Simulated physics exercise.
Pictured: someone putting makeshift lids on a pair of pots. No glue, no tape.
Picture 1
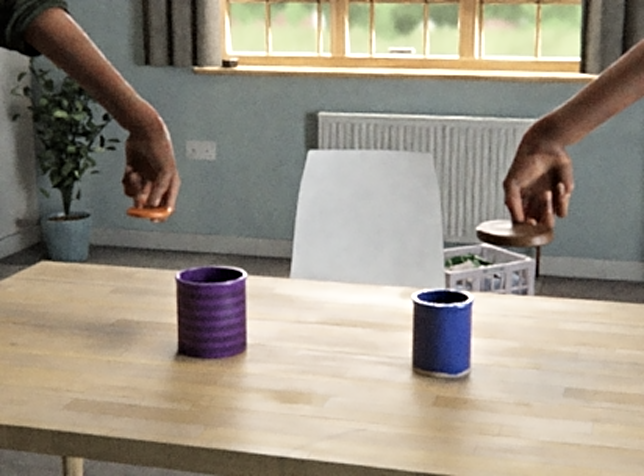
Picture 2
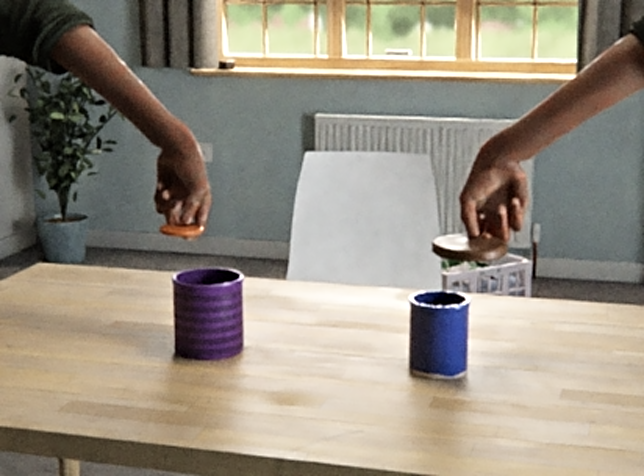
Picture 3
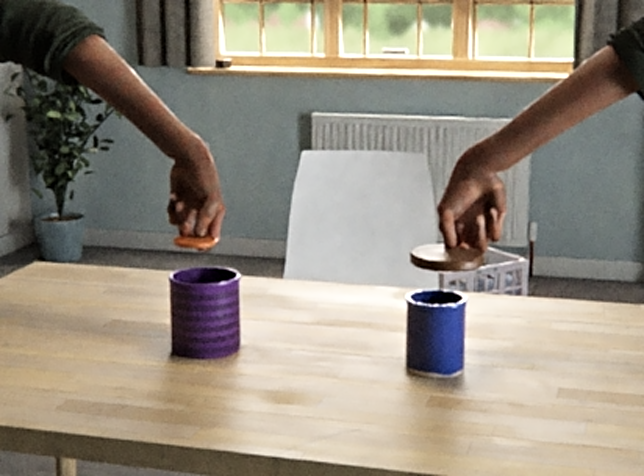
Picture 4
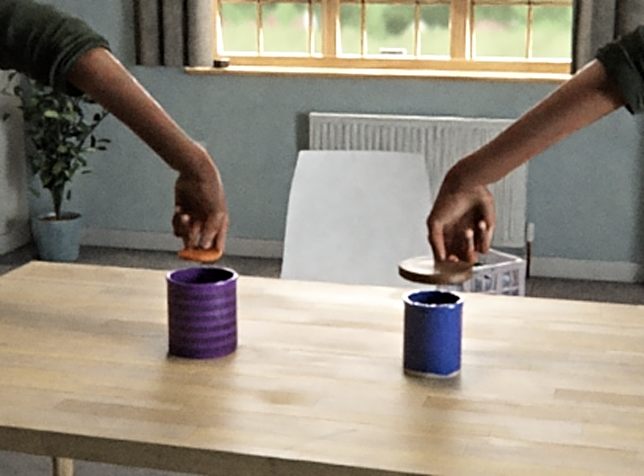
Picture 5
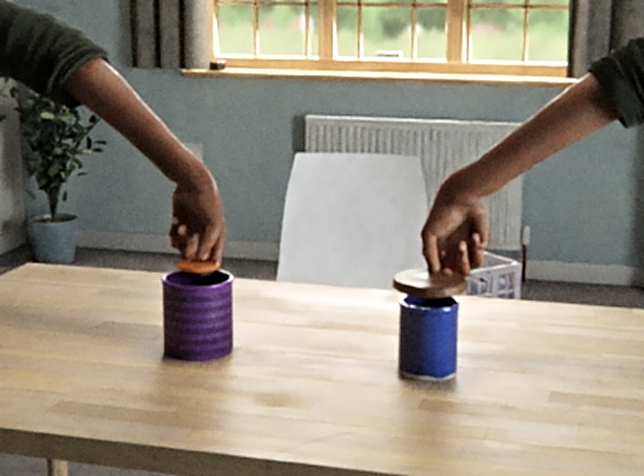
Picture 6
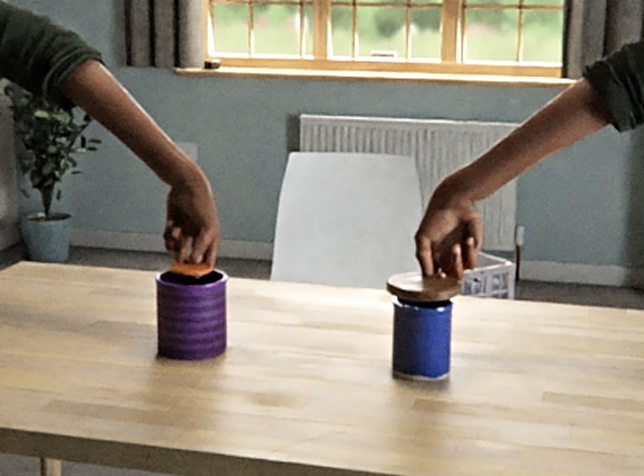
Two hands lowered round lids over a pair of pots on a wooden table, bringing an orange one to the purple pot's opening and a brown one onto the blue pot, still holding both.
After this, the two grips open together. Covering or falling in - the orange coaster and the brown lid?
The orange coaster passes through; the brown lid stays up.
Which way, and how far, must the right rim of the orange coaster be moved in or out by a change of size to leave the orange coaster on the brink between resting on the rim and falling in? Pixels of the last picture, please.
Shift: Approx. 12 px, direction right.
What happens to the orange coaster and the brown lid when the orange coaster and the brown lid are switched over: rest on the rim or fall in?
For the orange coaster, it drops in; for the brown lid, it perches on top.
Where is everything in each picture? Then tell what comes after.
Still on the way; orange coaster (148, 212); brown lid (515, 234); left jar (212, 311), in the first frame.
Still on the way; brown lid (470, 247); right jar (439, 334), in the second frame.
Still on the way; orange coaster (195, 241); left jar (205, 312), in the third frame.
Still on the way; brown lid (436, 271); right jar (433, 333), in the fourth frame.
Still on the way; orange coaster (197, 266); left jar (198, 314), in the fifth frame.
In place, still held; orange coaster (191, 268); brown lid (423, 287); right jar (422, 336), in the sixth frame.
Then, 0.10 s past the last view, orange coaster travelled a little near (191, 280); brown lid moving near (423, 295).
Then, 0.18 s past the last view, orange coaster in the air near (192, 330); brown lid sitting on the rim near (423, 295).
Finally, the orange coaster falls in, near (192, 343); the brown lid rests on the rim, near (423, 295).
